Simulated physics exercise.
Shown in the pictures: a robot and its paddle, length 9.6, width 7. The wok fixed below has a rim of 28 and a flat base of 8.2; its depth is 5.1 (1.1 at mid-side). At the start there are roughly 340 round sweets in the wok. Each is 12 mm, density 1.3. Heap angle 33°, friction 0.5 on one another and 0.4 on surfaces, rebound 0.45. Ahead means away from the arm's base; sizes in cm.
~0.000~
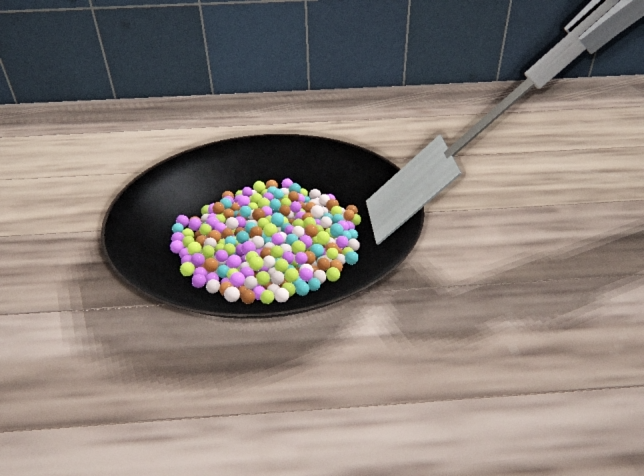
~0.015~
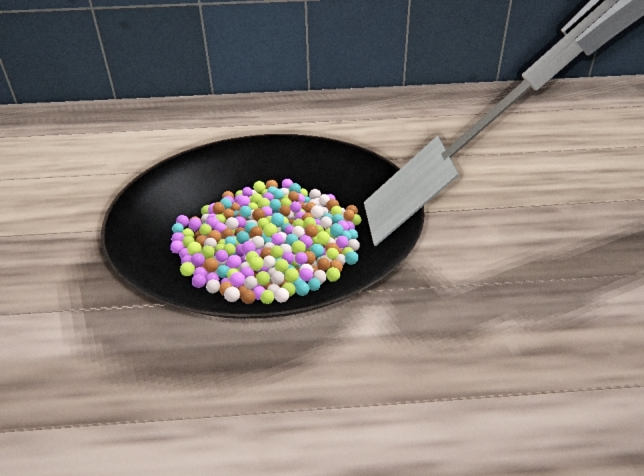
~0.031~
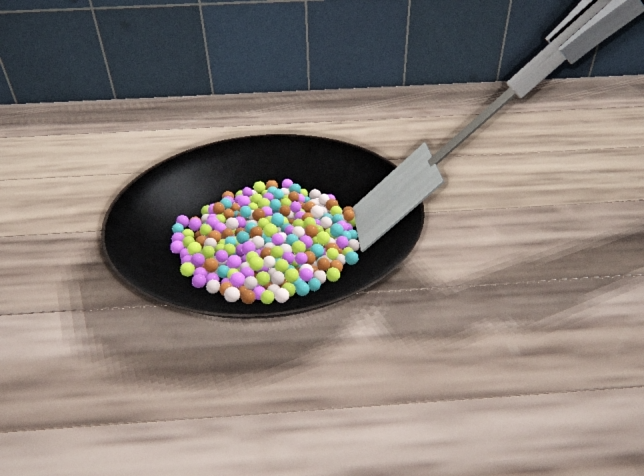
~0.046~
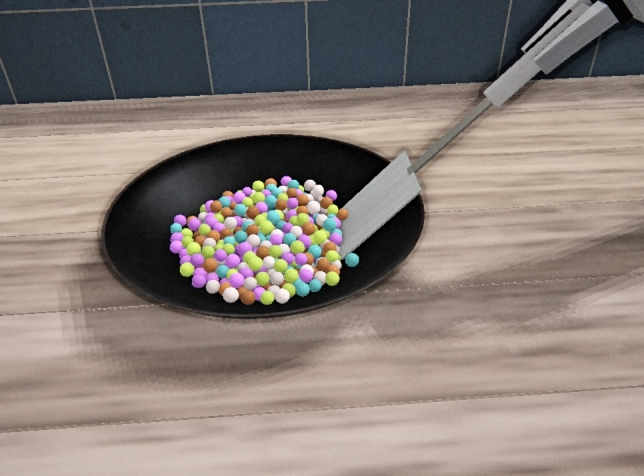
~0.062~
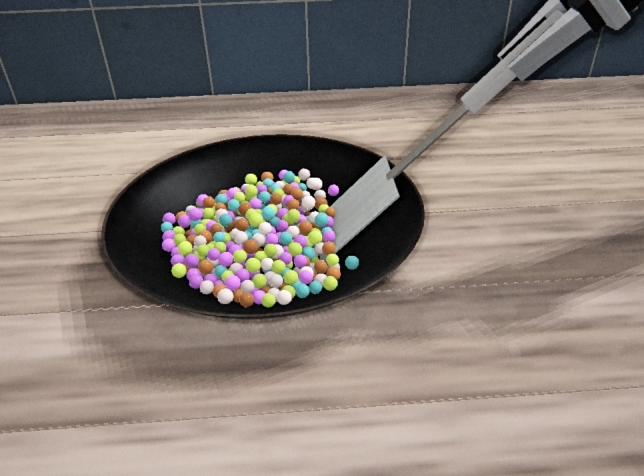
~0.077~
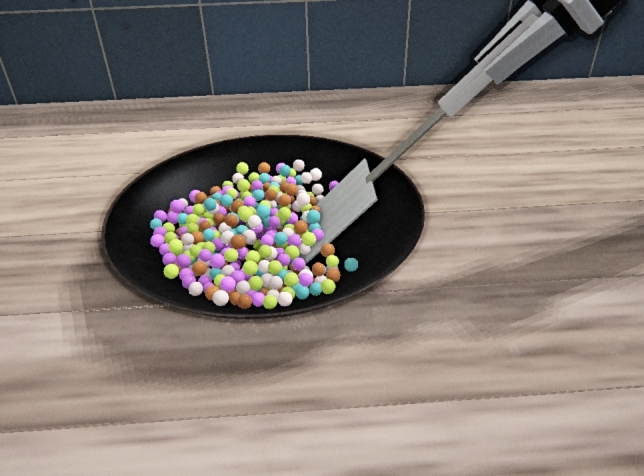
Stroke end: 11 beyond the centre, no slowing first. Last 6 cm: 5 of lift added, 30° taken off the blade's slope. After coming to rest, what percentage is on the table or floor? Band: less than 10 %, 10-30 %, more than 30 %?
More than 30 %.
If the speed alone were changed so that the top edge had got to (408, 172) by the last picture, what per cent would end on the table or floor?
That share would be about 20 percent.
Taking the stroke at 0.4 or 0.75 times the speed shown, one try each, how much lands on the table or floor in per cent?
About 15 and 30 per cent.
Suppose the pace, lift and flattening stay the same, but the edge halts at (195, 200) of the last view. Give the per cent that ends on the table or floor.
Something close to 10 in a hundred.
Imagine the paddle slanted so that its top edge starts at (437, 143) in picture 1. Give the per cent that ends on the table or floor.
About 35 per cent.
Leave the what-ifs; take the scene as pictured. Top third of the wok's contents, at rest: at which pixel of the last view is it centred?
The centre sits at about (203, 248).
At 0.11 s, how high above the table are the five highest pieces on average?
About 7 cm.
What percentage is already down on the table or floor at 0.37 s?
My estimate is roughly 20 %.
After 0.11 s, sloping 46°, highest piece 8 above the table; 345 in the wok.
After 0.15 s, sloping 39°, highest piece 9 above the table; 344 in the wok, 1 on the blade or in flight.
After 0.37 s, sloping 16°, highest piece 22 above the table; 213 in the wok, 61 on the table or floor, 71 on the blade or in flight.
After 1.42 s, sloping 16°, highest piece 4 above the table; 213 in the wok, 132 on the table or floor.
In the end, 213 in the wok, 132 on the table or floor. That is 38 % on the table or floor.
